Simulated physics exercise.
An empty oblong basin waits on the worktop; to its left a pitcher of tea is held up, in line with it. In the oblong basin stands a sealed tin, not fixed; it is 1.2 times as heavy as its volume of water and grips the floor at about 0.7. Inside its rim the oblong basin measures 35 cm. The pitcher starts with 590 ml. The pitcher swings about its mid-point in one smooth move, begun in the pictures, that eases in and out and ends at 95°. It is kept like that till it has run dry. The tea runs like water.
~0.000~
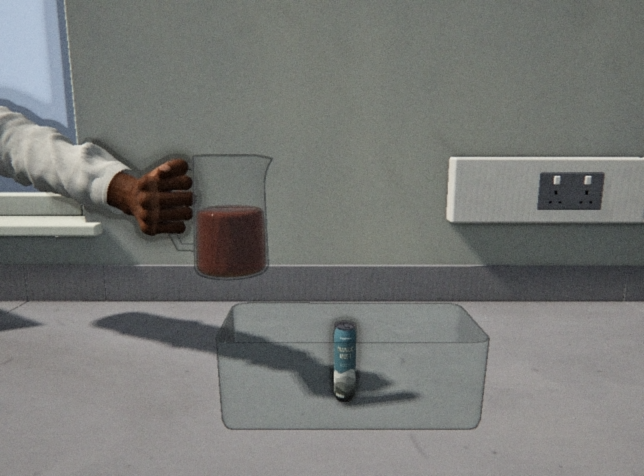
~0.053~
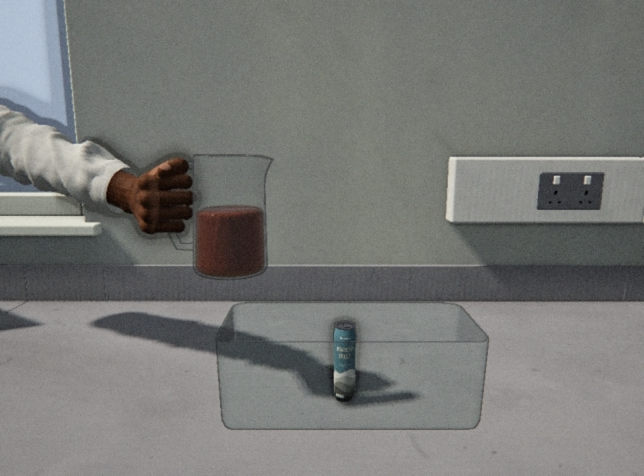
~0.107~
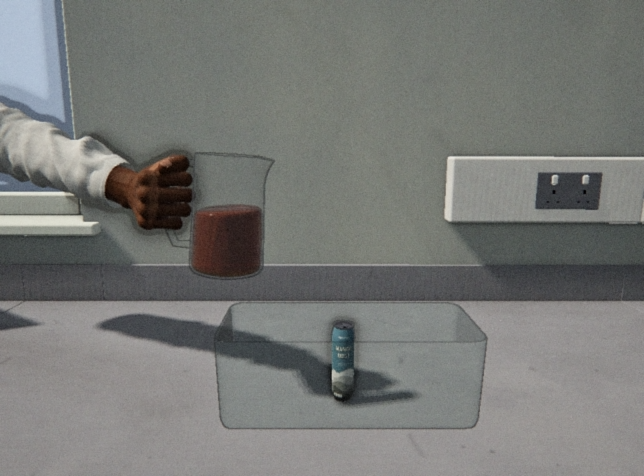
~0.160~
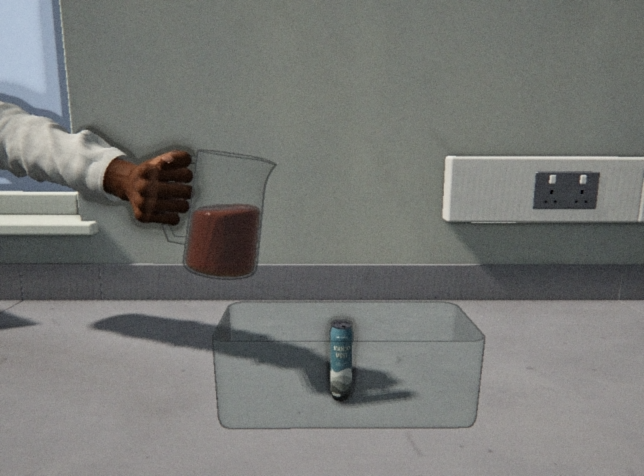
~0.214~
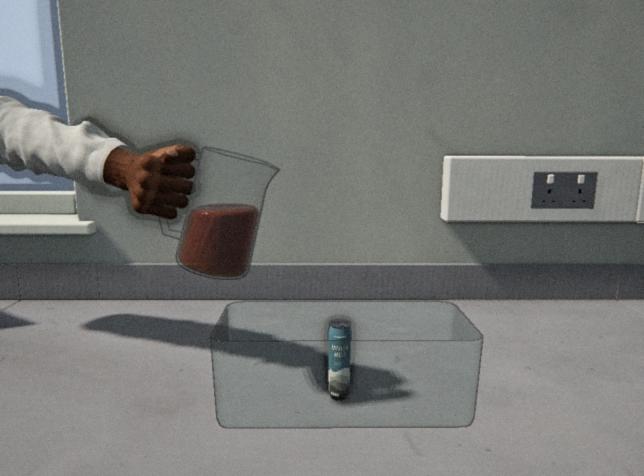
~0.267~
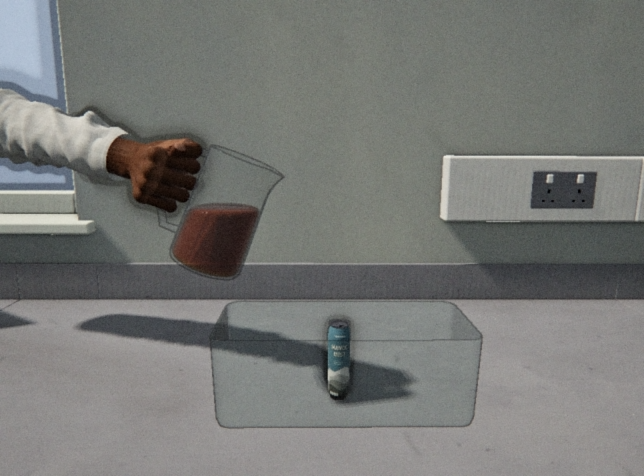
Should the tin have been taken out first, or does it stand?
The tin stays up.
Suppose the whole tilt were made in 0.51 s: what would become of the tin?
The tin stays up.
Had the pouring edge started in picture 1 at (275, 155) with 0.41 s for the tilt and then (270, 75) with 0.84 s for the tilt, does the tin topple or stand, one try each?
First it remains upright; then it keeps standing.
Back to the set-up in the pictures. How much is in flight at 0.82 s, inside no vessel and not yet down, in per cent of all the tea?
About 22 per cent.
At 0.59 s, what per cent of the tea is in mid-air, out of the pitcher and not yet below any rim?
About 1 per cent.
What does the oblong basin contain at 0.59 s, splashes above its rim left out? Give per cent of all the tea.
About 0 per cent.
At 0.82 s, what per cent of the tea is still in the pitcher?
About 64 per cent.
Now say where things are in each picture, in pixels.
In the first picture, it leans 0°; its right rim is at (273, 157); the tea meets the walls at (198, 209) and (264, 210); the oblong basin's rim runs from (225, 322) to (474, 322); the tin's top is at (345, 329).
In the second picture, it leans 1°; its right rim is at (273, 158); the tea meets the walls at (198, 210) and (264, 209).
In the third picture, it leans 4°; its right rim is at (274, 160); the tea meets the walls at (196, 210) and (263, 209).
In the fourth picture, it leans 8°; its right rim is at (277, 163); the tea meets the walls at (193, 210) and (261, 208).
In the fifth picture, it leans 14°; its right rim is at (280, 169); the tea meets the walls at (190, 211) and (260, 208).
In the sixth picture, it leans 22°; its right rim is at (285, 176); the tea meets the walls at (187, 214) and (260, 208).
By 0.59 s the tilt is 76° and 99 per cent is still to pour; the tin stands where it began.
By 0.82 s the tilt is 95° and 64 per cent is still to pour; the tin stands where it began.
By 1.07 s the tilt is 95° and 28 per cent is still to pour; the tin stands where it began.
By 1.34 s the tilt is 95° and 13 per cent is still to pour; the tin stands where it began.
At rest the tin stands where it began.
